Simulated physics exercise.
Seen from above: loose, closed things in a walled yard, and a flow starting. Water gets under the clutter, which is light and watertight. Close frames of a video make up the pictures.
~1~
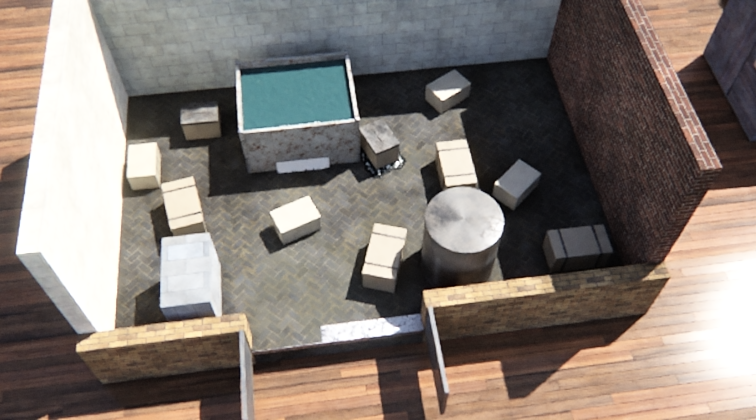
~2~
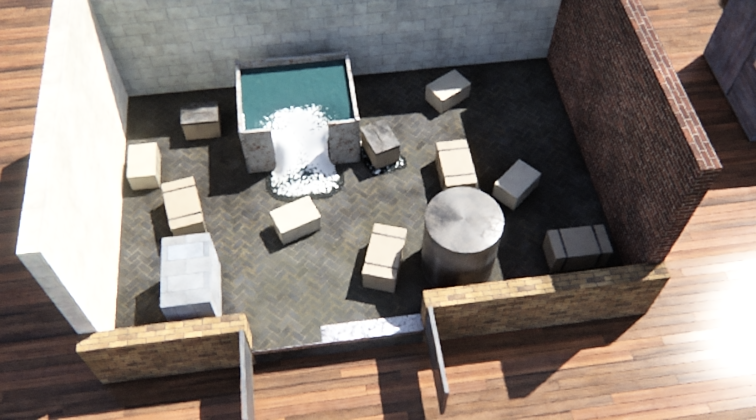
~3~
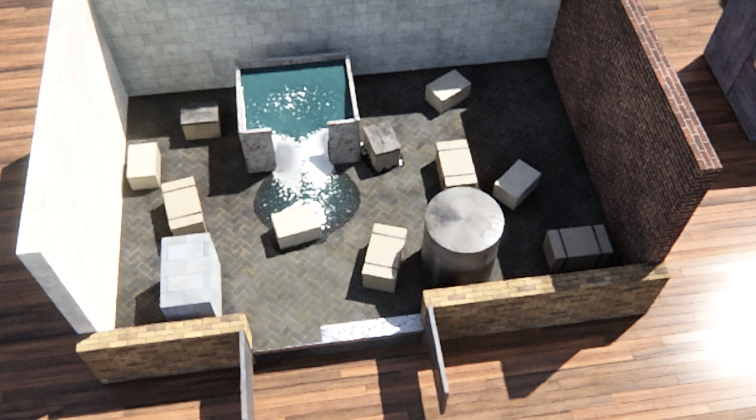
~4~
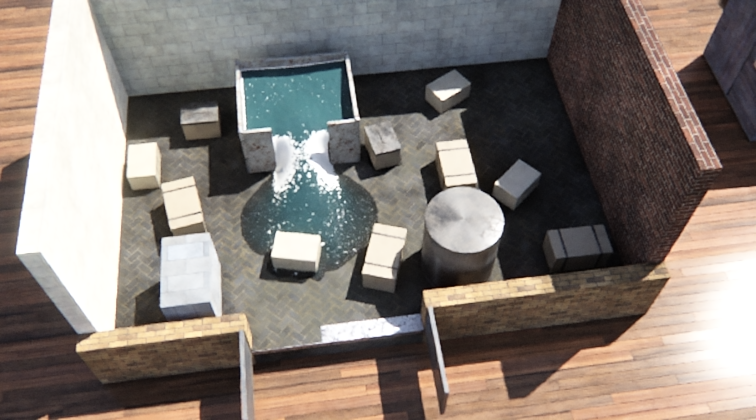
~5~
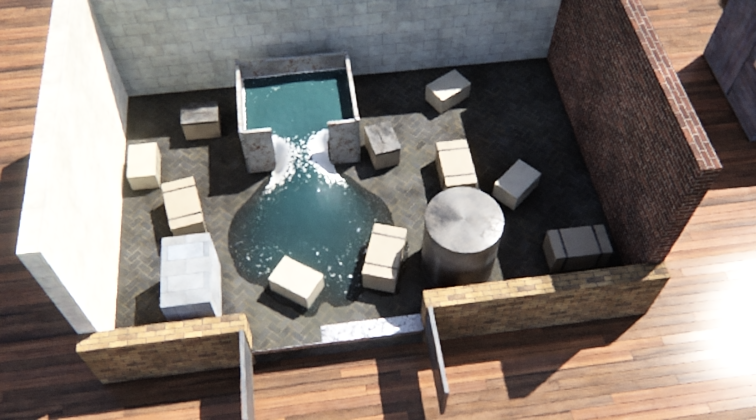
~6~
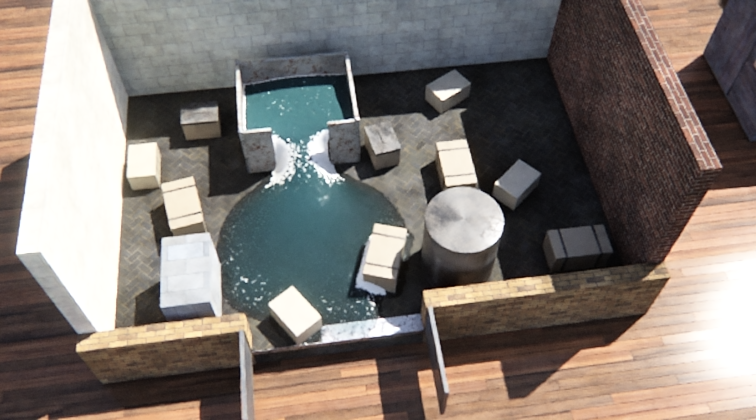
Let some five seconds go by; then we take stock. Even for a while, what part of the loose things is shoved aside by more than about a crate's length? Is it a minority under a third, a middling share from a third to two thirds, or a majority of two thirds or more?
Shy of a third.
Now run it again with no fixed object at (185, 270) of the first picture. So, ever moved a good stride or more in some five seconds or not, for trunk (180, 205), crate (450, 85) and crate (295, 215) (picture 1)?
In order: Stayed put, stayed put, got displaced.
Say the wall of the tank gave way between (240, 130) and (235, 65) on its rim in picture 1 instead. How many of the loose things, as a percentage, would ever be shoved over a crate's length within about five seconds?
Estimate: Close to 50 in a hundred.
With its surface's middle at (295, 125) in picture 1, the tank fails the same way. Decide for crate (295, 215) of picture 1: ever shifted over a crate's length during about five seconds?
Covered that distance.
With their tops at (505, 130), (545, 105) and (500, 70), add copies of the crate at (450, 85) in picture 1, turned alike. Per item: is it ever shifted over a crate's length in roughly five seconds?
Here's the rundown: Never gets far, never gets far, and finally never gets far.
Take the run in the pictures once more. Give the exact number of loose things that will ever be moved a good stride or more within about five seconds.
Tally: 2.
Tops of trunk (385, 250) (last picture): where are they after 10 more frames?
Near (385, 296).
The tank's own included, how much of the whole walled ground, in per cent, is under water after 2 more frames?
I'd call it close to 30 per cent.
A moment on, 1 of 10 are well off their spots; 0 afloat.
Next, 2 of 10 are well off their spots; 0 afloat.
Later, 2 of 10 are well off their spots; 0 afloat.
In the end, 2 of 10 are well off their spots, and 2 have been at some point; 0 afloat.
